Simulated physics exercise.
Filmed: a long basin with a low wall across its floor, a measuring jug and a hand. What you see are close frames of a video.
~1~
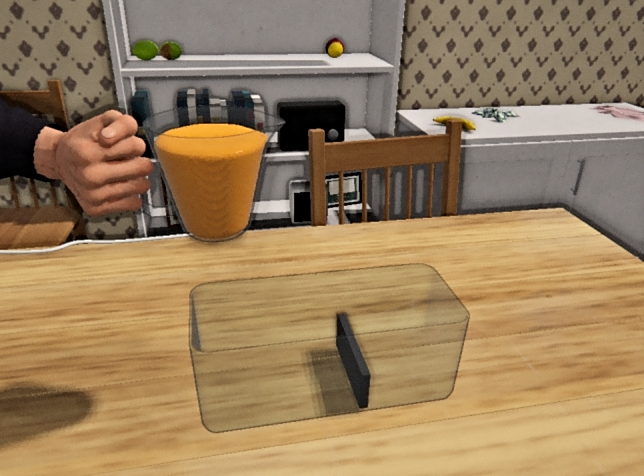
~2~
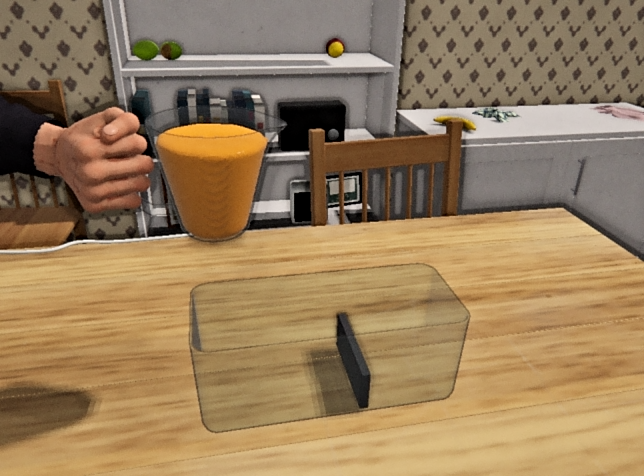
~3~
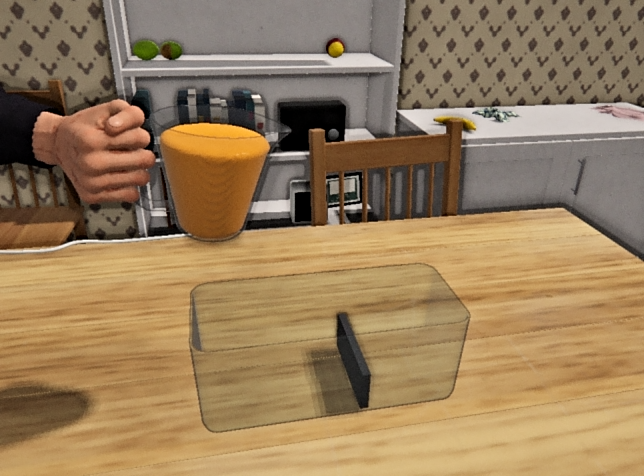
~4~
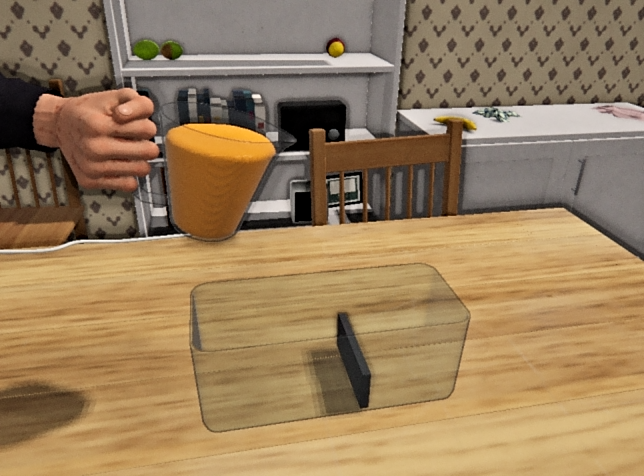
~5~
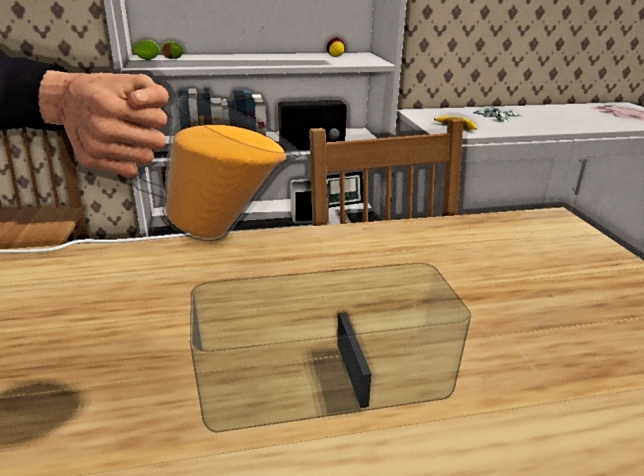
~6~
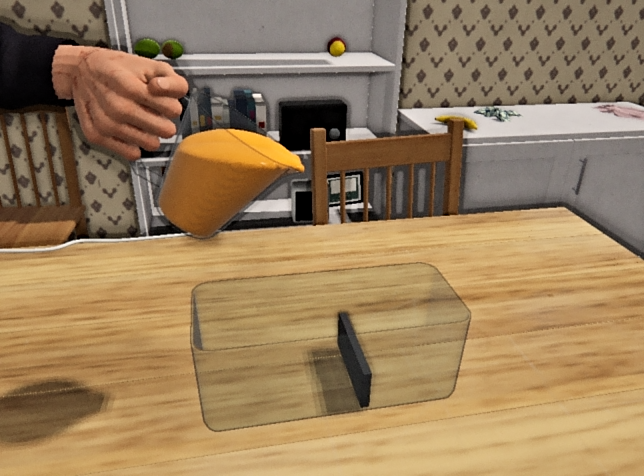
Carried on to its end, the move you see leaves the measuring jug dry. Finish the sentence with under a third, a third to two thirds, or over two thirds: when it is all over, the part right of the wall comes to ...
When it is all over, the part right of the wall comes to under a third.
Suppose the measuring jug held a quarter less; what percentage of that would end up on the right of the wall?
Close to 5 per cent, more or less.
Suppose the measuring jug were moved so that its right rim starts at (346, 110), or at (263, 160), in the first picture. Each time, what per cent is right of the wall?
75 %, then 5 %.
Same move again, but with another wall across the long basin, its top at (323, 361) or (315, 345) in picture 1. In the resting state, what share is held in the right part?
Roughly 55 % and 65 %.
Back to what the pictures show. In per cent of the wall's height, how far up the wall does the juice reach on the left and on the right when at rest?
Close to 40 for the left and 10 for the right.
A moment on, the measuring jug is tipped right over and 34 per cent is still to pour, 19 is left of the wall and 11 right of it.
Next, the measuring jug is tipped right over and 2 per cent is still to pour, 73 is left of the wall and 14 right of it.
Then the measuring jug is tipped right over and 0 per cent is still to pour, 79 is left of the wall and 16 right of it.
Later the measuring jug is tipped right over and 0 per cent is still to pour, 80 is left of the wall and 16 right of it.
In the end 80 per cent lies left of the wall, 16 right of it and 4 outside.
